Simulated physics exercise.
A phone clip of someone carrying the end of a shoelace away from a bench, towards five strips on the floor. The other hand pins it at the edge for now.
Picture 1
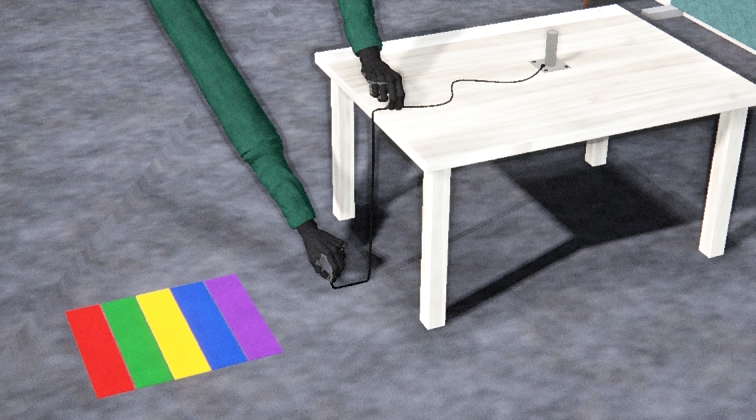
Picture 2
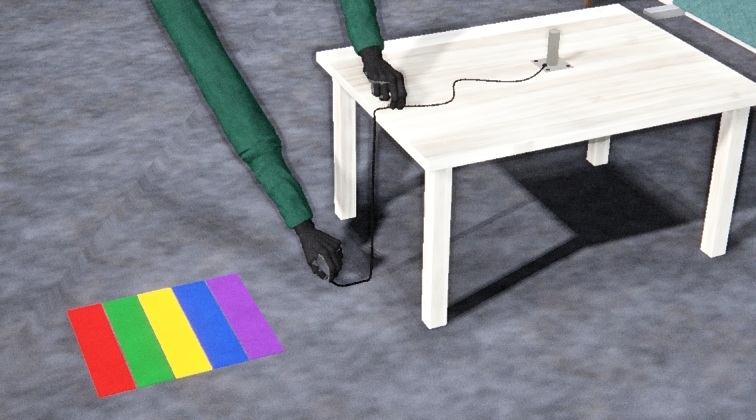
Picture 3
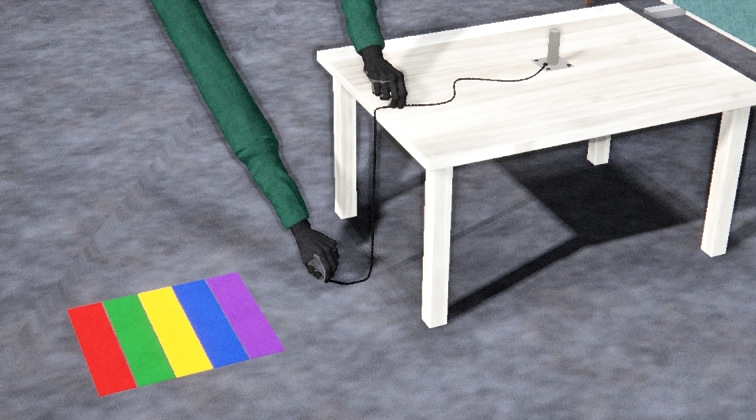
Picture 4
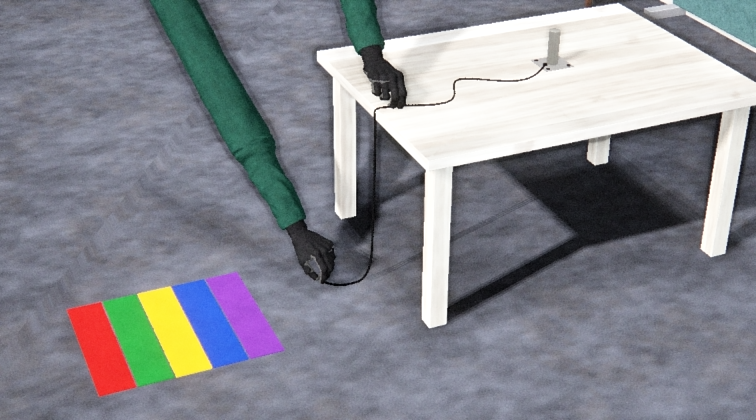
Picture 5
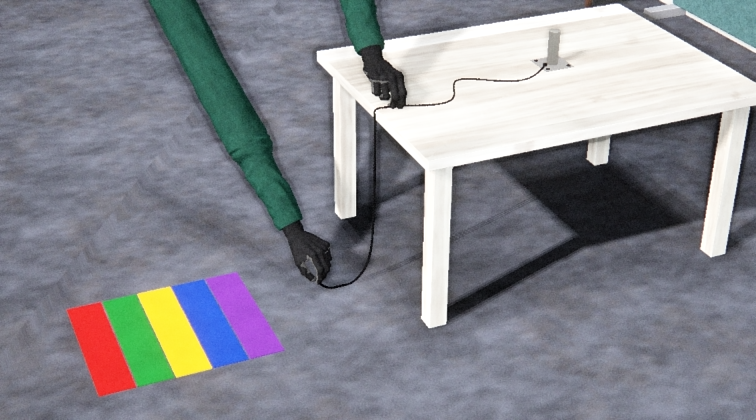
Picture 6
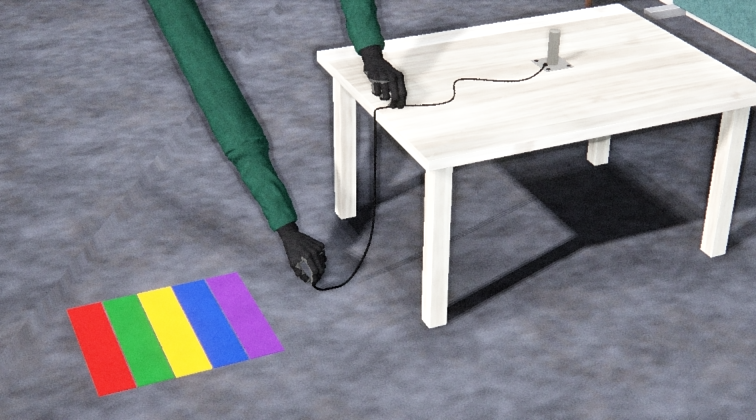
A gloved black hand in a green sleeve draws the loose end of a thin black cord slowly to the left, just above a mottled grey floor seen from above at an angle. Red, green, yellow, blue and purple strips lie at lower left, and a whitish table stands at right with a grey upright piece on top. The lower hand shifts only slightly, curving the hanging cord, while the other hand stays at the table's edge and the camera keeps still.
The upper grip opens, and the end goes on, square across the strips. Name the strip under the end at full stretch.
The end stops over the yellow strip.
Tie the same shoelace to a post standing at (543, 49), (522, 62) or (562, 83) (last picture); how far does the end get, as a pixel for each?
About (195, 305), (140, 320) and (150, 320).
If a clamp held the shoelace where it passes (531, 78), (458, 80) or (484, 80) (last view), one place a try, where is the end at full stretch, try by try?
In that order: (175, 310), (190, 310) and (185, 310).
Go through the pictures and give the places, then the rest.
The first picture shows end (330, 278); purple (257, 341); blue (222, 350); yellow (185, 359); green (148, 368); red (110, 377).
The second picture shows end (327, 278); shoelace through (532, 77) (463, 80) (432, 106) (375, 130) (373, 197) (371, 265).
The third picture shows end (323, 278).
The fourth picture shows end (320, 279); shoelace through (532, 77) (463, 79) (432, 105) (375, 129) (374, 196) (370, 264).
The fifth picture shows end (316, 280).
The sixth picture shows end (311, 281); shoelace through (532, 77) (463, 79) (432, 105) (375, 129) (375, 196) (360, 264).
Early on, end near (223, 301); over blue.
Midway, end near (188, 309); over blue.
At the end of the slack, end near (169, 314); over yellow. It gets as far as the yellow strip.
